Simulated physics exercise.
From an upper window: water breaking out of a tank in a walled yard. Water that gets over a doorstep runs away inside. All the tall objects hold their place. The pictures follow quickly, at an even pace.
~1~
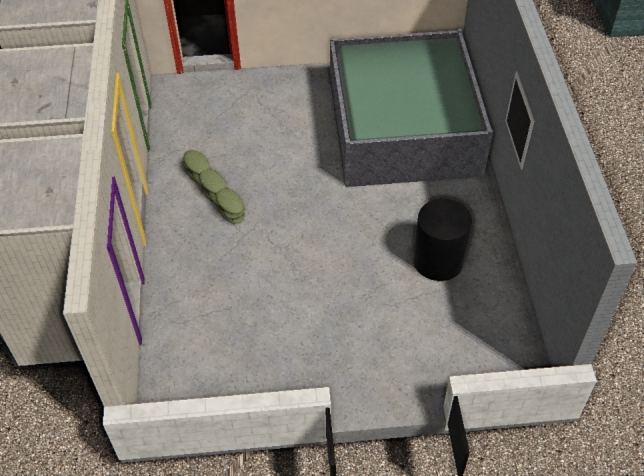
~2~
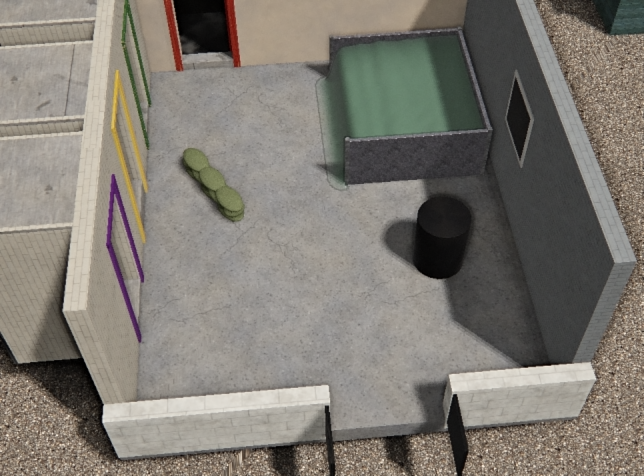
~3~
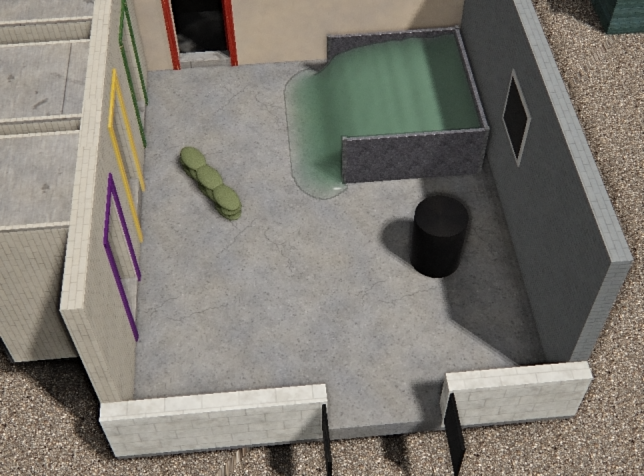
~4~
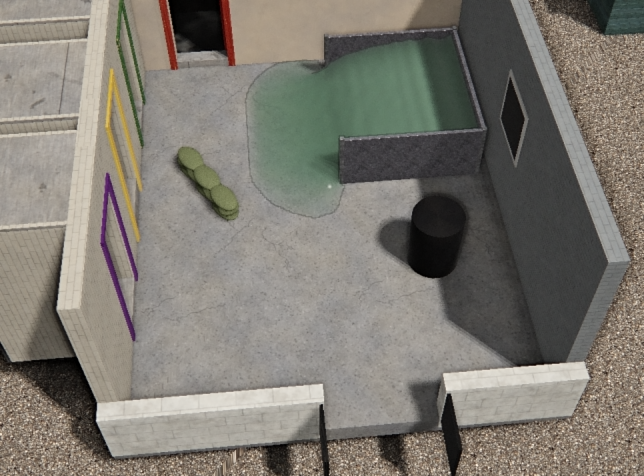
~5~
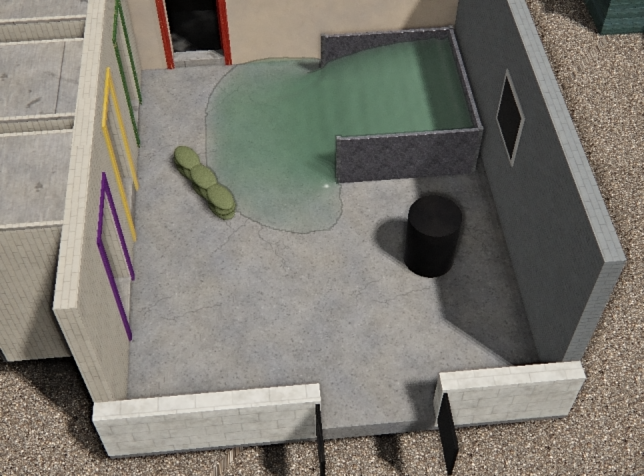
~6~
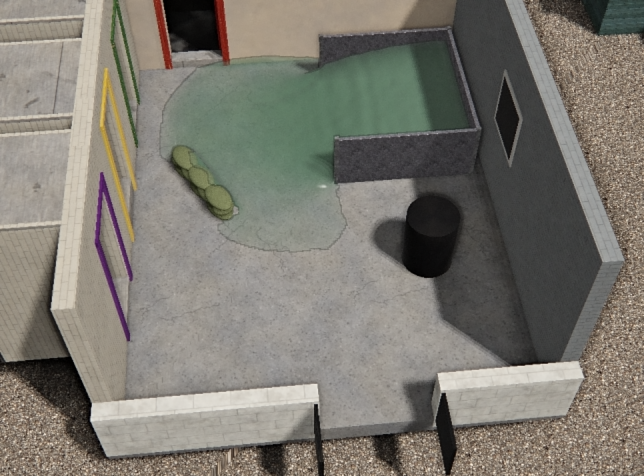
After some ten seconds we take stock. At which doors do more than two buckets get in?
In the end: The purple door holds within the limit; the red door floods; the yellow door holds within the limit; the green door floods.
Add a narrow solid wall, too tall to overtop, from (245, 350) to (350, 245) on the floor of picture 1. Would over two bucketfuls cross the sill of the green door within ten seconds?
My reading: The green one takes more.
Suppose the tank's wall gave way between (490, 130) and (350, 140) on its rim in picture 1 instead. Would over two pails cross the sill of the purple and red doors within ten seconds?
In short: The purple door is over; the red door keeps below it.
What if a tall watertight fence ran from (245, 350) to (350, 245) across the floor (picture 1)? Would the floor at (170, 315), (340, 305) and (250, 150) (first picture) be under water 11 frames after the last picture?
One after the other: Wet, dry, wet.
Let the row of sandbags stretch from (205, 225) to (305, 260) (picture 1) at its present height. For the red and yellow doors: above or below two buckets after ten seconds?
The red one floods; the yellow one takes more.
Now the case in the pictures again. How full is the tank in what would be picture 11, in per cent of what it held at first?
Close to 46 %.
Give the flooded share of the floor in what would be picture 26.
Close to 70 %.
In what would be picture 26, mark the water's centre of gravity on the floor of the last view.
Close to (255, 163).
A moment on, water covers 40 % of the floor; the purple door not reached, the red door wet at the sill, nothing in, the yellow door wet at the sill, nothing in, the green door far over two buckets in.
Next, water covers 55 % of the floor; the purple door wet at the sill, nothing in, the red door under two buckets in, the yellow door wet at the sill, nothing in, the green door far over two buckets in.
Then, water covers 70 % of the floor; the purple door wet at the sill, nothing in, the red door far over two buckets in, the yellow door wet at the sill, nothing in, the green door far over two buckets in.
Later, water covers 85 % of the floor; the purple door wet at the sill, nothing in, the red door far over two buckets in, the yellow door wet at the sill, nothing in, the green door far over two buckets in.
In the end, water covers 95 % of the floor; the purple door wet at the sill, nothing in, the red door far over two buckets in, the yellow door wet at the sill, nothing in, the green door far over two buckets in.
